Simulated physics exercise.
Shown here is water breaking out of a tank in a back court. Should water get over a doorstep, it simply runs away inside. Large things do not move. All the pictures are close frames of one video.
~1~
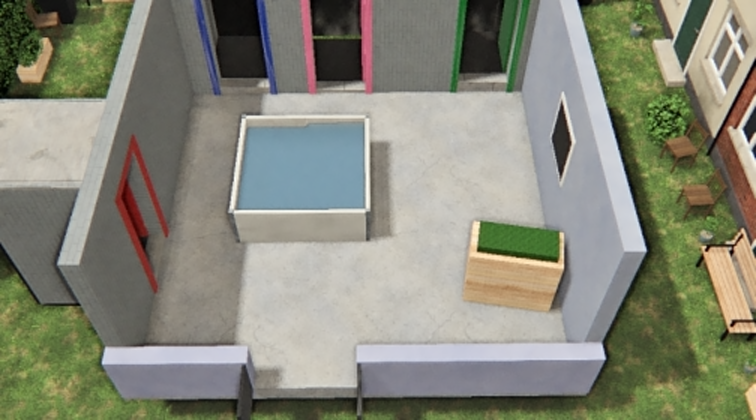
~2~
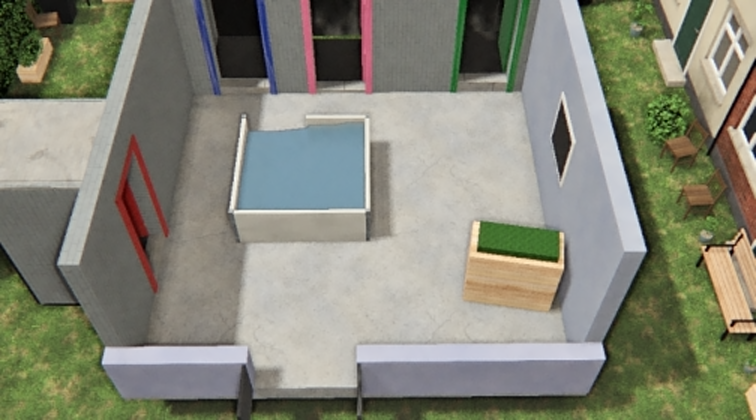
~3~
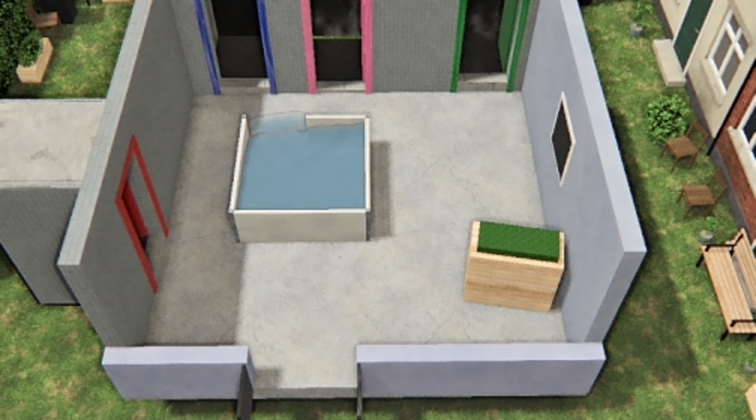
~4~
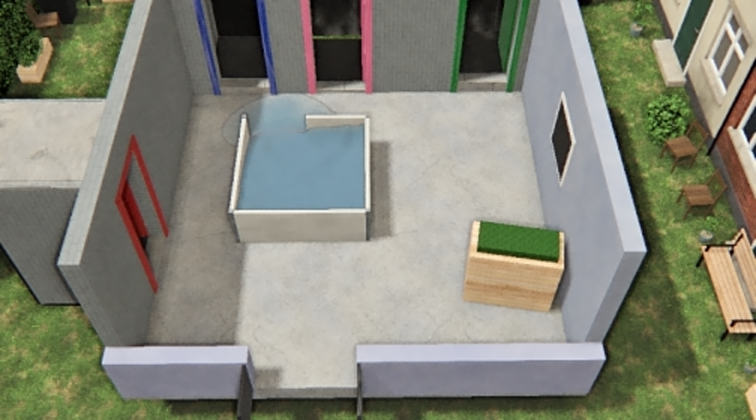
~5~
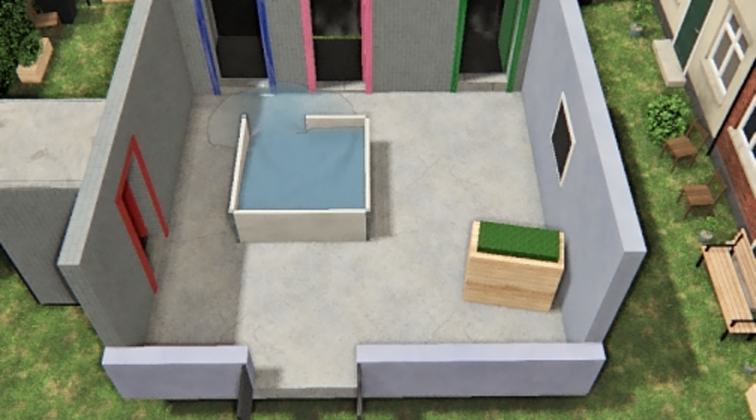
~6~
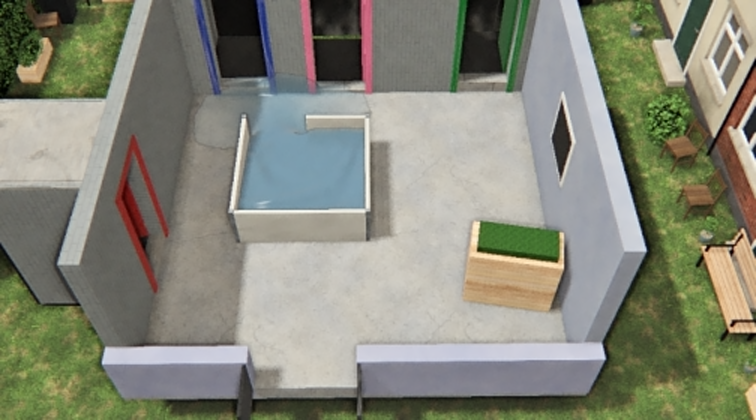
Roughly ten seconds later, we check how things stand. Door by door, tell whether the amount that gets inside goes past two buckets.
In the end the pink door goes beyond what's allowed there, the red door stays inside what's allowed there, the blue door goes beyond what's allowed there, the green door stays inside what's allowed there.
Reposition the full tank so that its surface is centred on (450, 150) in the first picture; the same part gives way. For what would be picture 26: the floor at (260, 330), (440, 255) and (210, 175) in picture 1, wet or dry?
Taking the three spots in turn, I'd say spared, then spared, then drenched.
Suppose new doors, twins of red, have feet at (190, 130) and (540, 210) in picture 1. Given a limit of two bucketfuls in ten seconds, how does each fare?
Door one beats the threshold, door two misses the threshold.
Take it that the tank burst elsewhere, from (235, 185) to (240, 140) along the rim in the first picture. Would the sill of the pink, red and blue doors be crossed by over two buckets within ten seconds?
The pink door falls short, the red door tops the limit and the blue door tops the limit.
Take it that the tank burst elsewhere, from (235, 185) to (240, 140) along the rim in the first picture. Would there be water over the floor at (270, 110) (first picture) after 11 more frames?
Submerged.
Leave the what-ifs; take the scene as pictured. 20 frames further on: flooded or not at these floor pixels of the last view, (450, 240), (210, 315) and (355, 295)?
Result, in the order given: Not wetted / wetted / not wetted.
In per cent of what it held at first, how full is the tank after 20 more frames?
I'd put it at some 40 per cent.
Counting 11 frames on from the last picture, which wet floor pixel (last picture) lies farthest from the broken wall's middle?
Best guess: Near (512, 94).
A moment on, water covers 15 % of the floor; the pink door under two buckets in, the red door not reached, the blue door over two buckets in, the green door not reached.
Next, water covers 30 % of the floor; the pink door over two buckets in, the red door not reached, the blue door far over two buckets in, the green door wet at the sill, nothing in.
Then, water covers 55 % of the floor; the pink door far over two buckets in, the red door wet at the sill, nothing in, the blue door far over two buckets in, the green door wet at the sill, nothing in.
Later, water covers 75 % of the floor; the pink door far over two buckets in, the red door wet at the sill, nothing in, the blue door far over two buckets in, the green door wet at the sill, nothing in.
In the end, water covers 100 % of the floor; the pink door far over two buckets in, the red door wet at the sill, nothing in, the blue door far over two buckets in, the green door wet at the sill, nothing in.
